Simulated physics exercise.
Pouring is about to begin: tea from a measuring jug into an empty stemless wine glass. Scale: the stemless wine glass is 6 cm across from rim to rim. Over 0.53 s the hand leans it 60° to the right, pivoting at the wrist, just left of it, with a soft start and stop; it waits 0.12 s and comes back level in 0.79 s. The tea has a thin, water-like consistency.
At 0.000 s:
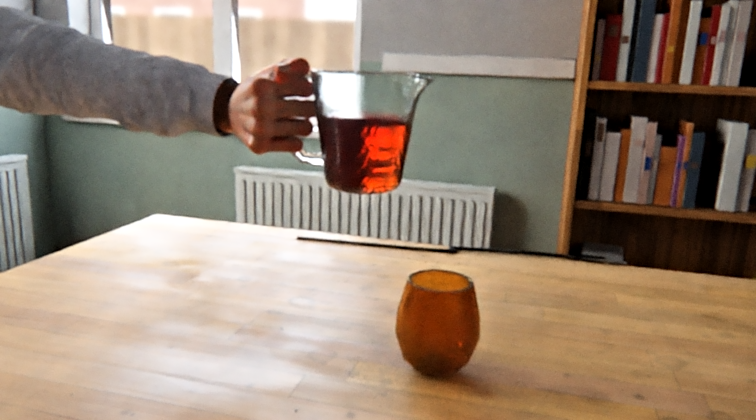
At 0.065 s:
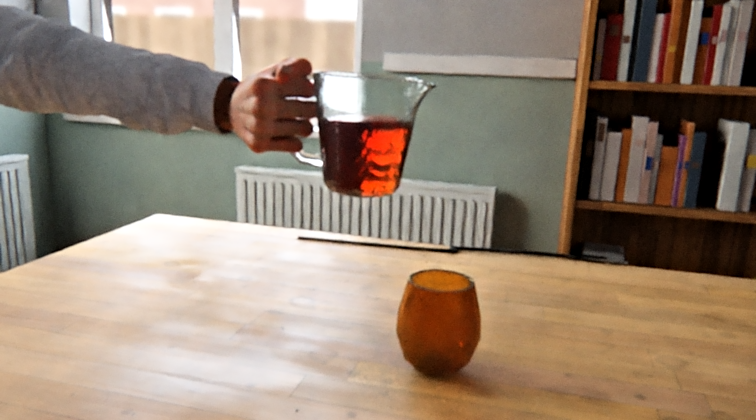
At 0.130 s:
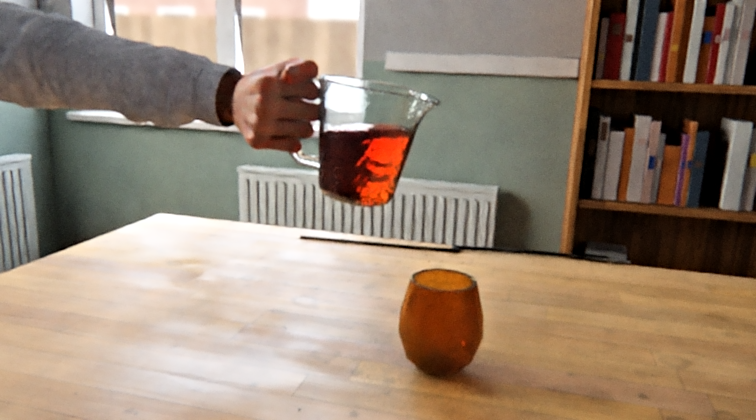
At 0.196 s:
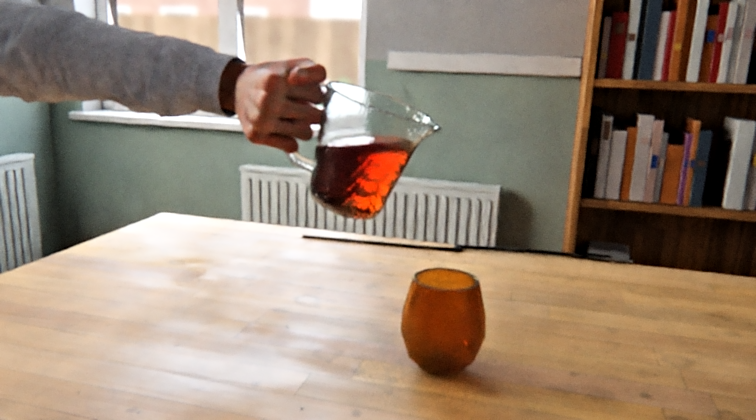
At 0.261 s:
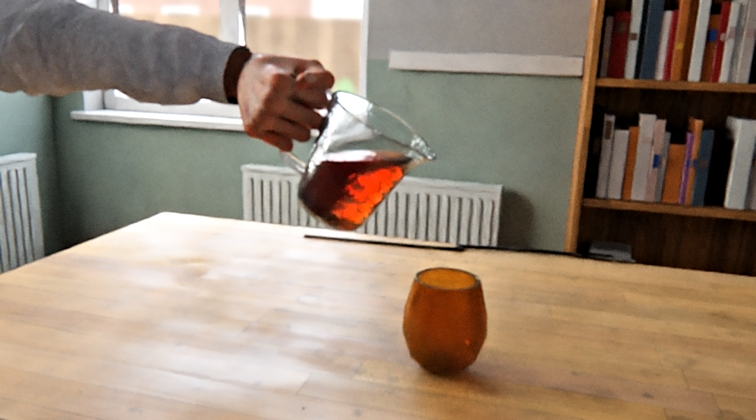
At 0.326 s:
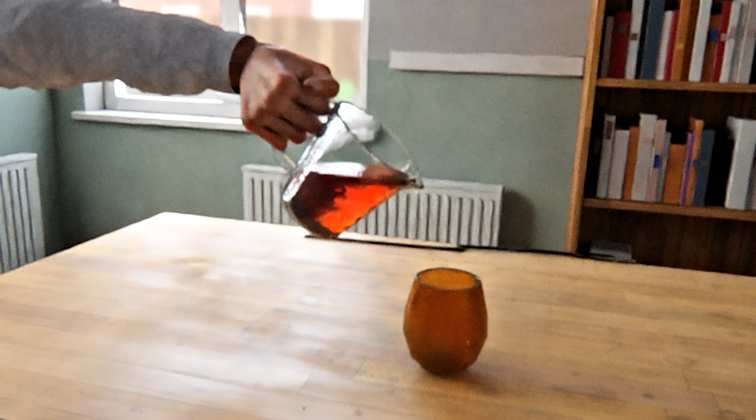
A hand tilts a glass jug of reddish tea rightward above an amber glass.
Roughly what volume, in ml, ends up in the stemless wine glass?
80 ml.
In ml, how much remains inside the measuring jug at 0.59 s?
Contents remaining: Around 320 ml.
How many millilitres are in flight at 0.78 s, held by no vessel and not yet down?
I'd say some 35 ml of liquid is up in the air.
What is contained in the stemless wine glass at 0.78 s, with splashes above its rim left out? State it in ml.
Reading: Approx. 35 ml.
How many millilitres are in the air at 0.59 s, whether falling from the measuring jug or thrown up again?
Estimate: Some 25 ml.
After 0.59 s the tilt is 60° and the stemless wine glass has 0 ml, the measuring jug 320 ml, and 5 ml is on the table.
After 0.78 s the tilt is 56° and the stemless wine glass has 35 ml, the measuring jug 265 ml, and 20 ml is on the table.
After 0.98 s the tilt is 37° and the stemless wine glass has 70 ml, the measuring jug 250 ml, and 25 ml is on the table.
After 1.20 s the tilt is 12° and the stemless wine glass has 75 ml, the measuring jug 250 ml, and 30 ml is on the table.
In the end the stemless wine glass has 75 ml, the measuring jug 250 ml, and 30 ml is on the table.
